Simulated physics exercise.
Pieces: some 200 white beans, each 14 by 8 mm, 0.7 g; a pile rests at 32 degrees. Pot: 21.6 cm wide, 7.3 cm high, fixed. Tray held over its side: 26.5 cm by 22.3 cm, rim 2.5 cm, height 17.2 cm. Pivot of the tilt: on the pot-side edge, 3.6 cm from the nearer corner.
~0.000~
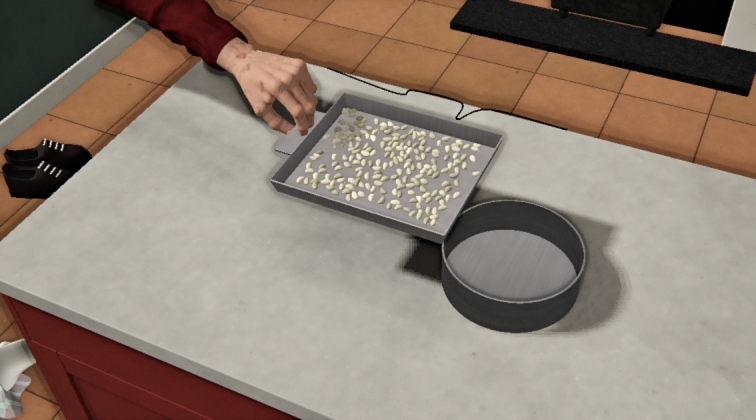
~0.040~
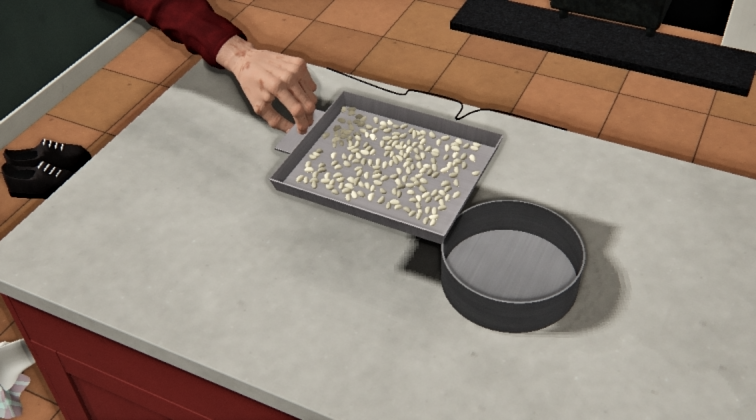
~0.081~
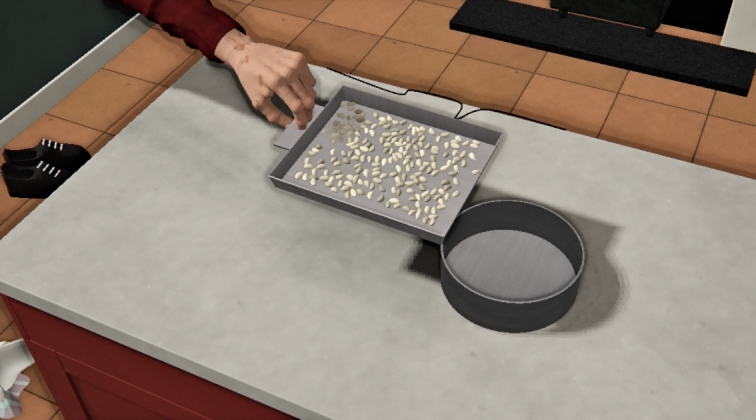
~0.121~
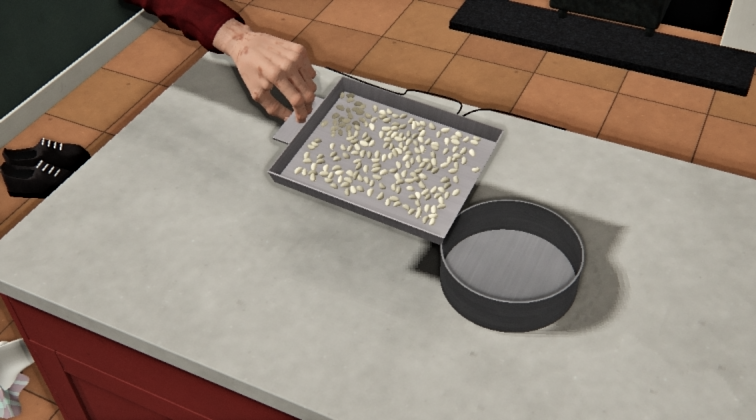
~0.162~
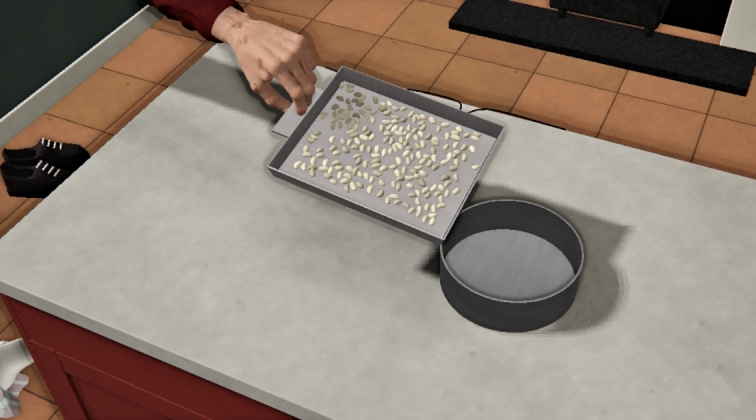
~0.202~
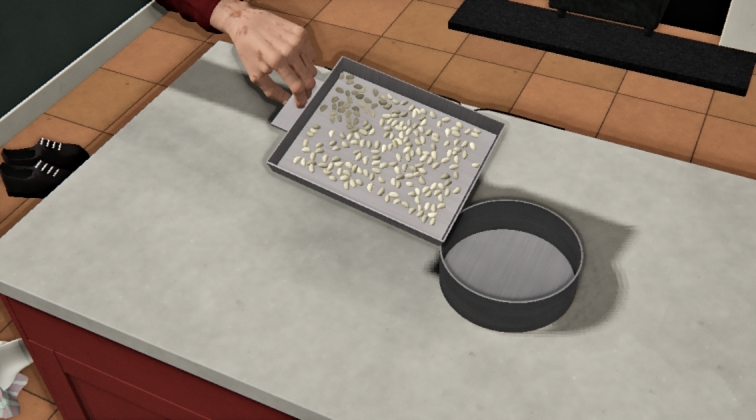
A hand in a dark red sleeve reaches over a pale grey countertop, seen from above at an angle, in a room with orange floor tiles. Near its fingers is a shallow grey tray scattered with small whitish beans, with a round dark pot to the right and black shoes at left. The tray's far side lifts, tilting it gradually towards the pot, while the beans barely shift and the camera stays still.
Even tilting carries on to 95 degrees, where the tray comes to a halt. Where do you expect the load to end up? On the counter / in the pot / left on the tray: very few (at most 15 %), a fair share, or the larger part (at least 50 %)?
Counter: The larger part; pot: Very few; left on the tray: Very few.
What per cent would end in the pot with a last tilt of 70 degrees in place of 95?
In that case it comes to about 0 in a hundred.
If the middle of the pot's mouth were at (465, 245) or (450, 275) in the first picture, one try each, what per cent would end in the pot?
That gives roughly 0 per cent and then 90 per cent.
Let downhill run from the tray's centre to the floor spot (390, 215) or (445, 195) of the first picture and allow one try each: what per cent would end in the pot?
The share comes to roughly 0 in a hundred, then roughly 75 in a hundred.
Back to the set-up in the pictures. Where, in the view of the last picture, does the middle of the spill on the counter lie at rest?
The middle of the spill sits at roughly (459, 358).
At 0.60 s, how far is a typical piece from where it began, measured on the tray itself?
Roughly 9 cm.
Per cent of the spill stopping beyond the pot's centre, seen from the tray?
It comes to near 40 percent.
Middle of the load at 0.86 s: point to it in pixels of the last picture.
I'd put it close to (450, 255).
After 0.60 s, tilt 53 degrees; the tray holds 100 %, the pot 0 %.
Then, at 0.86 s, tilt 79 degrees; the tray holds 55 %, the pot 0 %.
After 1.23 s, tilt 95 degrees; the tray holds 5 %, the pot 0 %.
By 2.7 s all is still; counter 100 %, pot 0 %, tray 0 %.
